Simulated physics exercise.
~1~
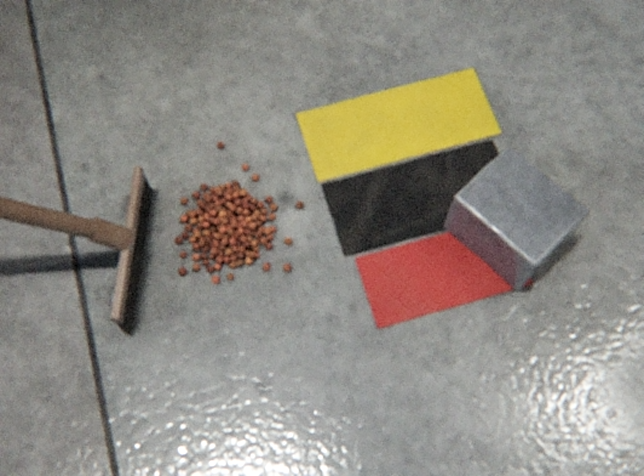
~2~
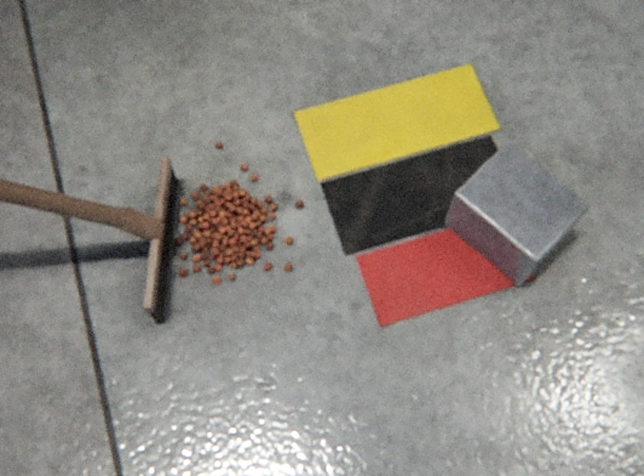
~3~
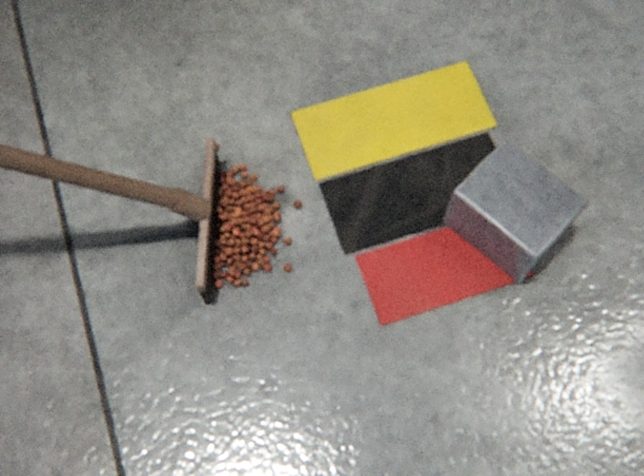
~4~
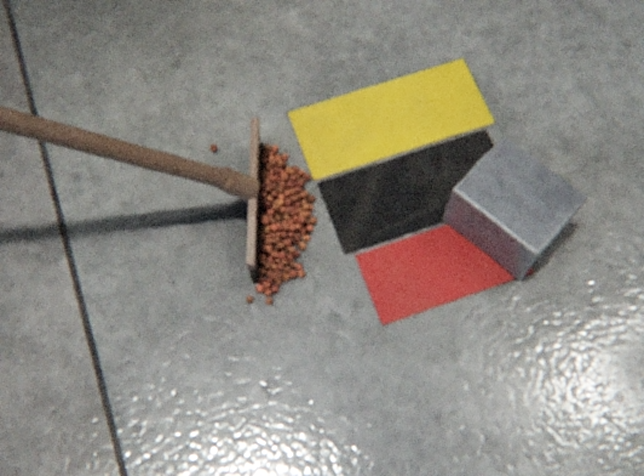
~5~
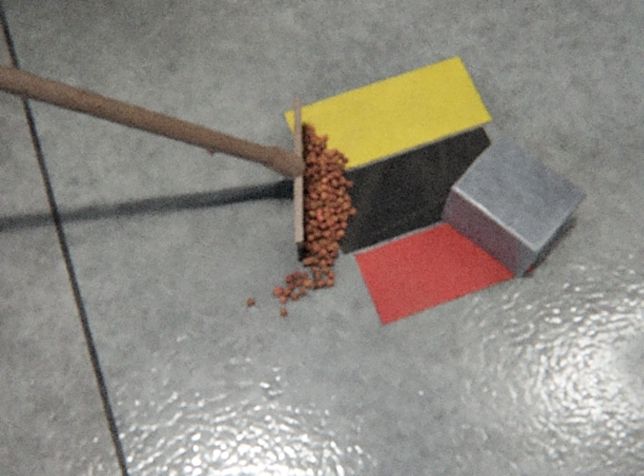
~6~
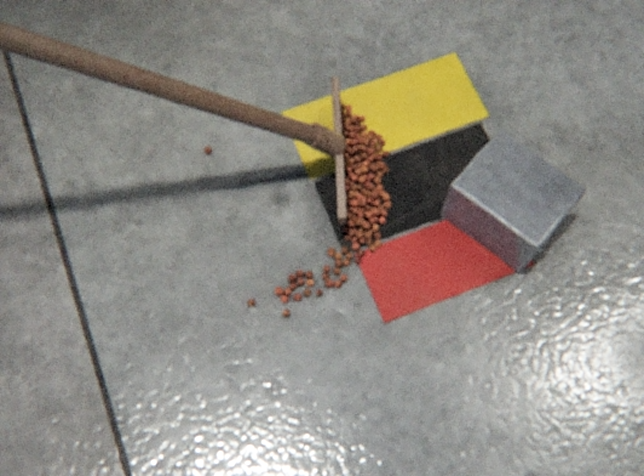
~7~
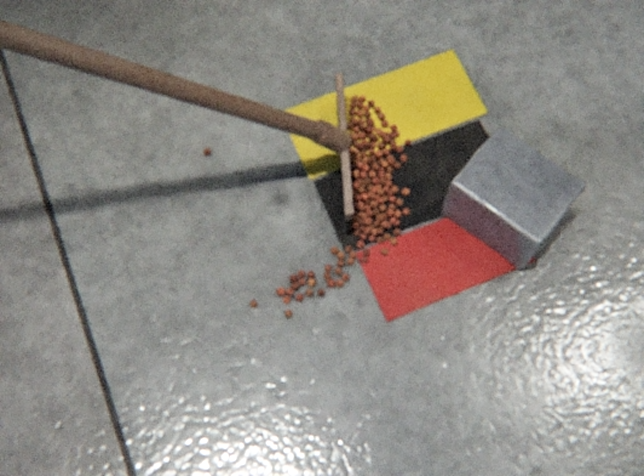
A squeegee on a long wooden handle slid right across a gray floor and pushed a pile of small reddish-brown pellets toward a metal block, stopping short of it with most of them spread over the black and yellow mats and some trailing behind.
